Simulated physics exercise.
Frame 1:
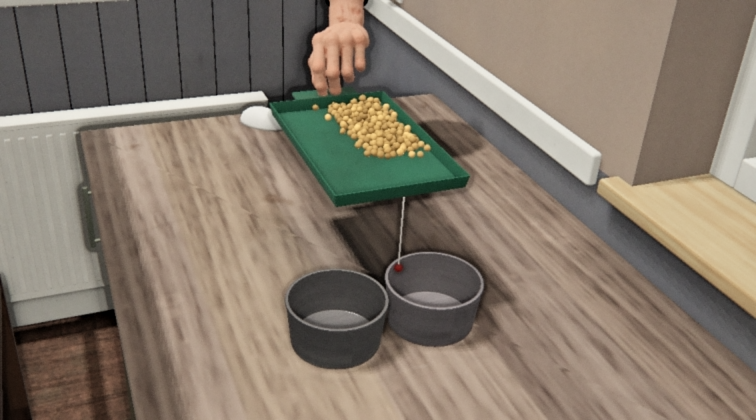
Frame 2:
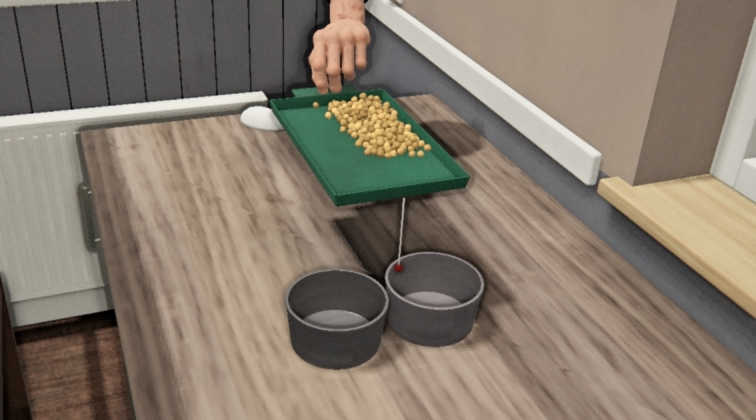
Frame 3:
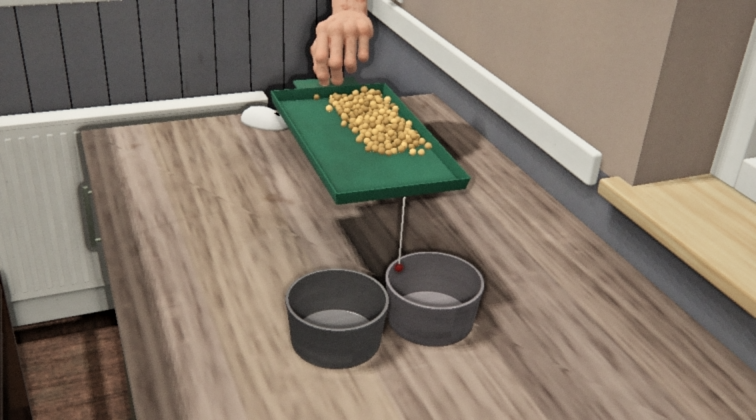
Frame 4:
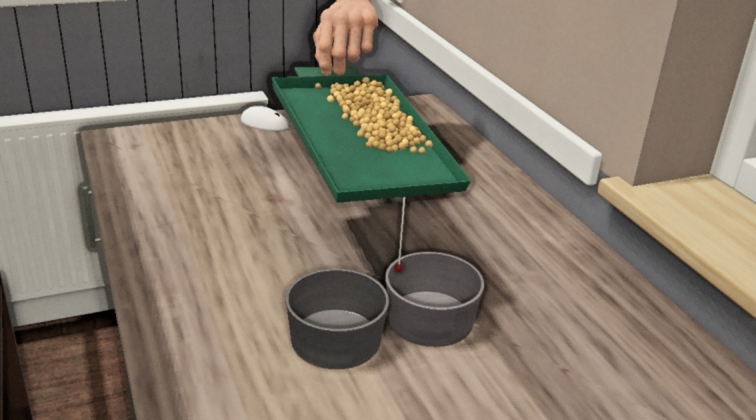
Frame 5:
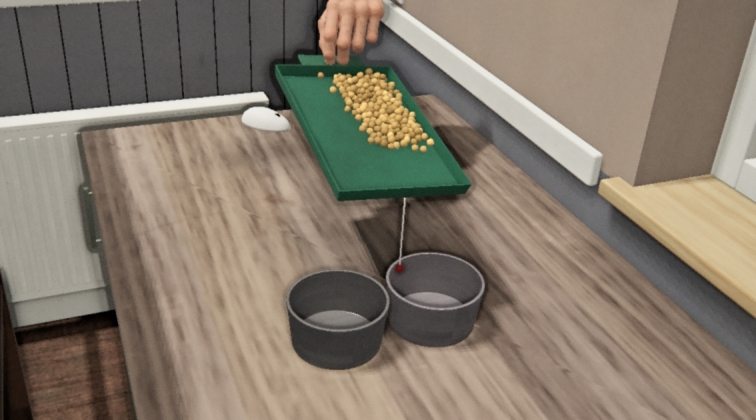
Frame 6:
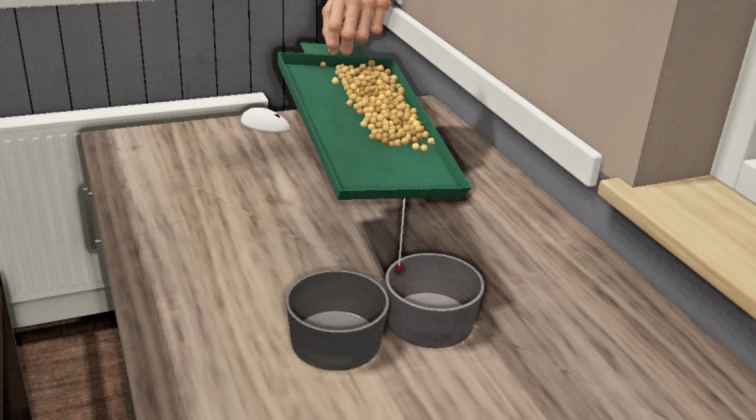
Hand gradually raising the back of a green tray of dried chickpeas, tilting it above two empty dark dishes on a wooden table.
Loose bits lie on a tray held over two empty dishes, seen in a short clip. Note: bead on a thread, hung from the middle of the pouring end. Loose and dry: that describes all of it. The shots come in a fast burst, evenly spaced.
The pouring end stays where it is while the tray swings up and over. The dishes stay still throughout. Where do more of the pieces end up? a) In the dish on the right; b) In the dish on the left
a, in the dish on the right.
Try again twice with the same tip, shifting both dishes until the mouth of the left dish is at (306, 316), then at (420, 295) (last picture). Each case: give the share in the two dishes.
In turn 20 and 80 in a hundred.
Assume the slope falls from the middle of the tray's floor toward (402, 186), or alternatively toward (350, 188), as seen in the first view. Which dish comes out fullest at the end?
Results - the dish on the right side first, the dish on the left side second.
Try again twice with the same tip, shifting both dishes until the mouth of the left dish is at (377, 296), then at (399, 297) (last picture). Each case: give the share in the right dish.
90 %, then 70 %.
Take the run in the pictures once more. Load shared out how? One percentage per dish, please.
Out of every hundred, close to 0 go left and close to 70 go right.
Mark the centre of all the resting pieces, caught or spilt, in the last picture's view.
Around (452, 317).
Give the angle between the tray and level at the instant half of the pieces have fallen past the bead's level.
A tilt of roughly 115°.
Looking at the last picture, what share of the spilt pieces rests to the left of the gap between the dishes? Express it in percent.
Left fraction: Around 0 per cent.
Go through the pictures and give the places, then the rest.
Corners of the pouring end at (337, 194) and (467, 175), level; middle of the load at (379, 126), dried chickpeas; left dish at (354, 346); right dish at (454, 324); bead on its thread at (398, 268), in the first picture.
Corners of the pouring end at (337, 194) and (467, 175), level; middle of the load at (379, 125), in the second picture.
Corners of the pouring end at (338, 192) and (467, 177), tipped barely, lowest at the right corner; middle of the load at (380, 120), in the third picture.
Corners of the pouring end at (339, 190) and (468, 180), tipped a little, lowest at the right corner; middle of the load at (377, 109), in the fourth picture.
Corners of the pouring end at (341, 189) and (469, 183), tipped a little, lowest at the right corner; middle of the load at (380, 103), in the fifth picture.
Corners of the pouring end at (342, 189) and (468, 186), tipped clearly, lowest at the right corner; middle of the load at (382, 98); left dish at (354, 347); right dish at (454, 325), in the sixth picture.
Soon, tray tipped steeply; nearly all on the tray; a stray few in the right dish; a small part in the air.
A while on, tray tipped right over; most on the tray; a small part in the right dish; a small part outside both.
Towards the end, tray tipped past a quarter turn; most in the right dish; about a quarter outside both.
Finally, tray tipped past a quarter turn; none in the left dish; most in the right dish; about a quarter outside both.
